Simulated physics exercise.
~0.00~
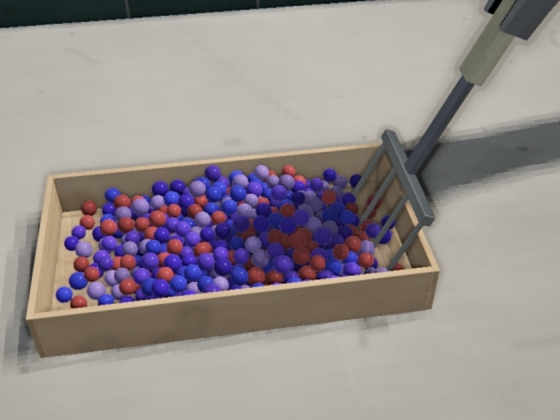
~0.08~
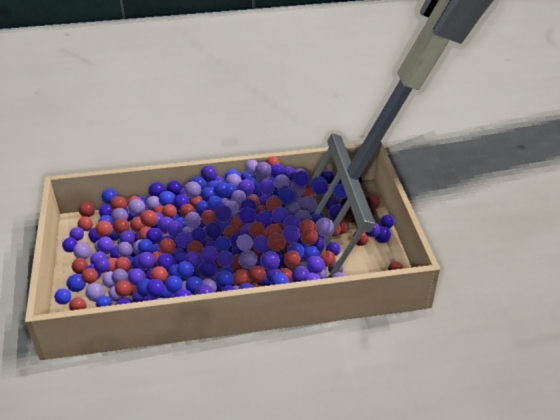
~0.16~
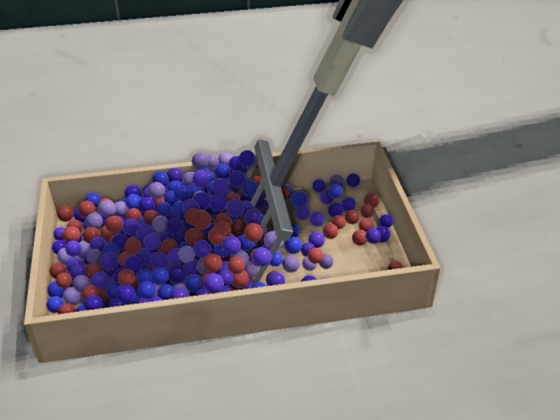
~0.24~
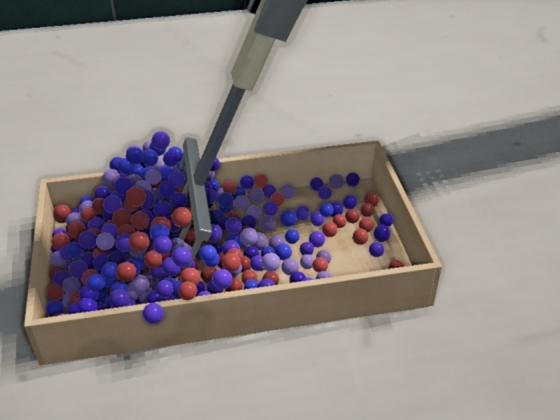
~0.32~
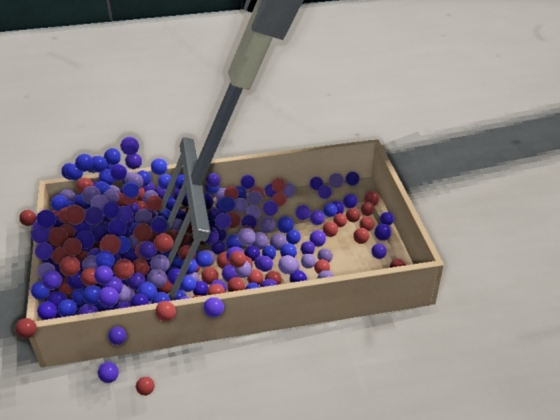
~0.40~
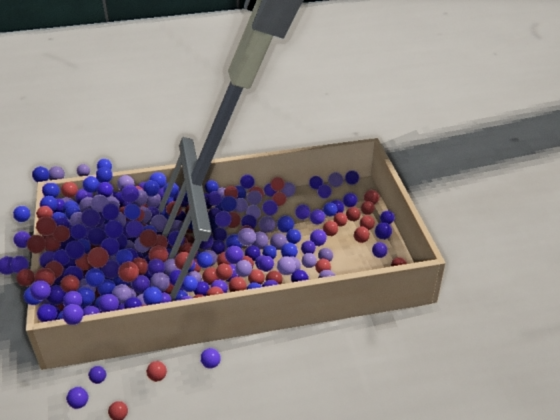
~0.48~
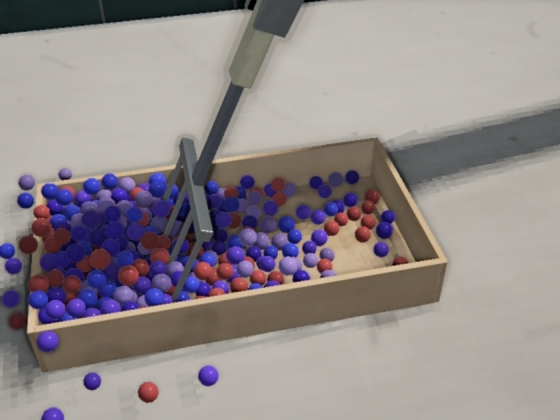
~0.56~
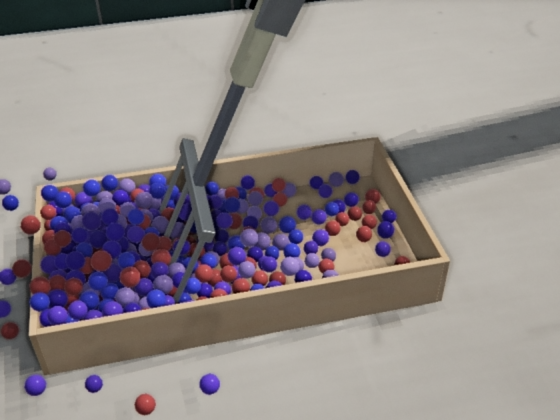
The clip shows a robot arm dragging a rake leftward through blue, purple and red round sweets in a wooden trough, heaping them at the left end until some spill over the walls; the rake then stops, leaving several sweets scattered on the table.
